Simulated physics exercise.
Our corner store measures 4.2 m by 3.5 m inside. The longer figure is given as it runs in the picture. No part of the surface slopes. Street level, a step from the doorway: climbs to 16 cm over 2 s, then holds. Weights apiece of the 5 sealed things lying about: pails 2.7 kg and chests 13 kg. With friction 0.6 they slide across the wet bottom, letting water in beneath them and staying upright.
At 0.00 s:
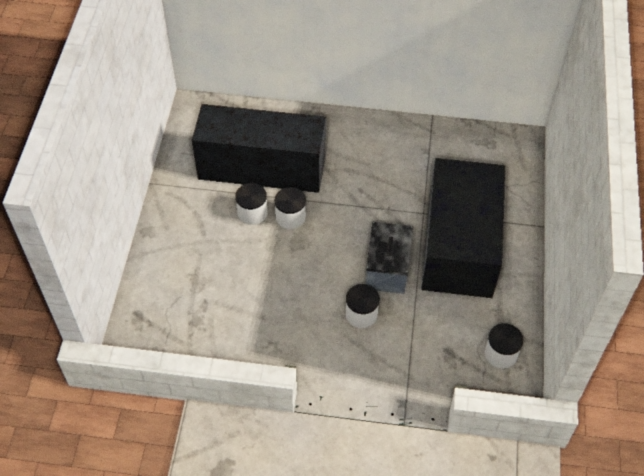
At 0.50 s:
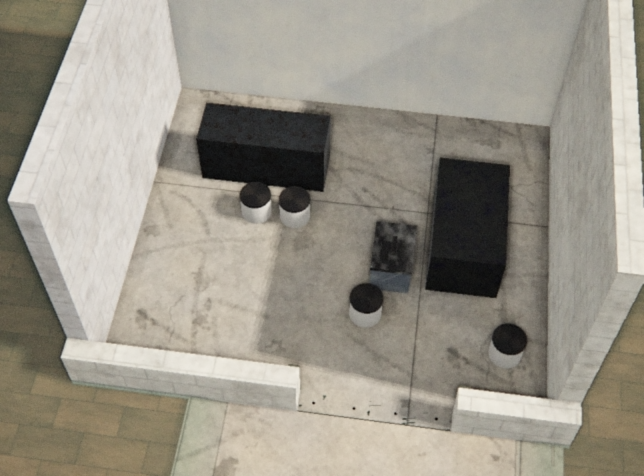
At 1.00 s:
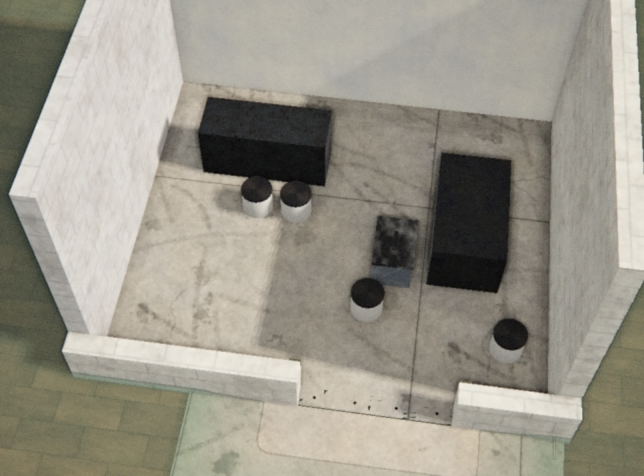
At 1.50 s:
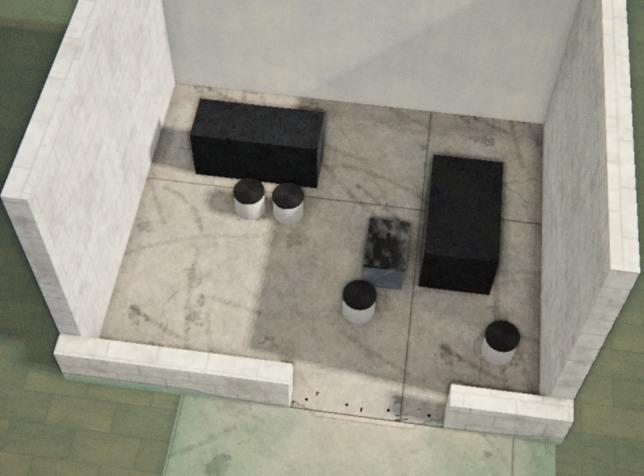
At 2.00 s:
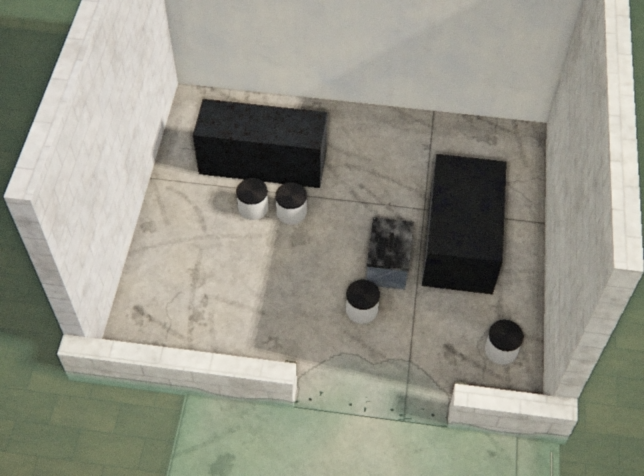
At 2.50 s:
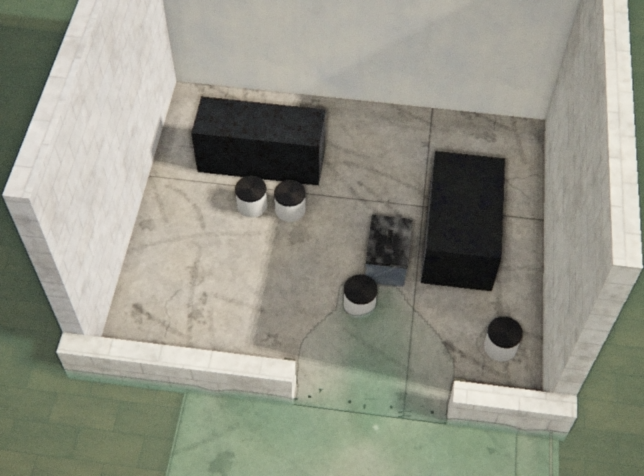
A small white-walled room with a grey concrete floor and a gap in its low front wall is seen from above. Two long black chests stand at the back left and right, with a smaller grey block and four black-topped white pails around them. Greenish water covers the brown ground outside and the pale slab, then fans through the doorway towards the middle pail, while the camera shifts slightly and nothing inside visibly moves.
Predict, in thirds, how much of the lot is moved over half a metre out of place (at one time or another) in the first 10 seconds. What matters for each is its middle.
Most: Two thirds or more.
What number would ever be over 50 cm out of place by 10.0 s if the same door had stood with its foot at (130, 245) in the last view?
5.
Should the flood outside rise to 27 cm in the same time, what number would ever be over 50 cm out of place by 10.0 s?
The answer would then be 5.
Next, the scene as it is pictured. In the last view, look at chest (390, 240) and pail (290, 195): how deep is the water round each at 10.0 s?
First roughly 11 cm, second roughly 5 cm.
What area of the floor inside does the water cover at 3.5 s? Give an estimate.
About 4.5 m2.
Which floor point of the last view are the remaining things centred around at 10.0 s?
Roughly at (295, 250).
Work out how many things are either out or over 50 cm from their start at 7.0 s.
That would be 4.
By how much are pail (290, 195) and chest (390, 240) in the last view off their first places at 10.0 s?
In that order: 150 cm, 200 cm.
After 3.5 s 1 of 5 are over 50 cm from their spots; 0 afloat.
After 4.5 s 2 of 5 are over 50 cm from their spots; 3 afloat.
After 7.0 s 4 of 5 are over 50 cm from their spots; 3 afloat.
After 10.0 s 4 of 5 are over 50 cm from their spots, and 4 have been at some point; 5 afloat.
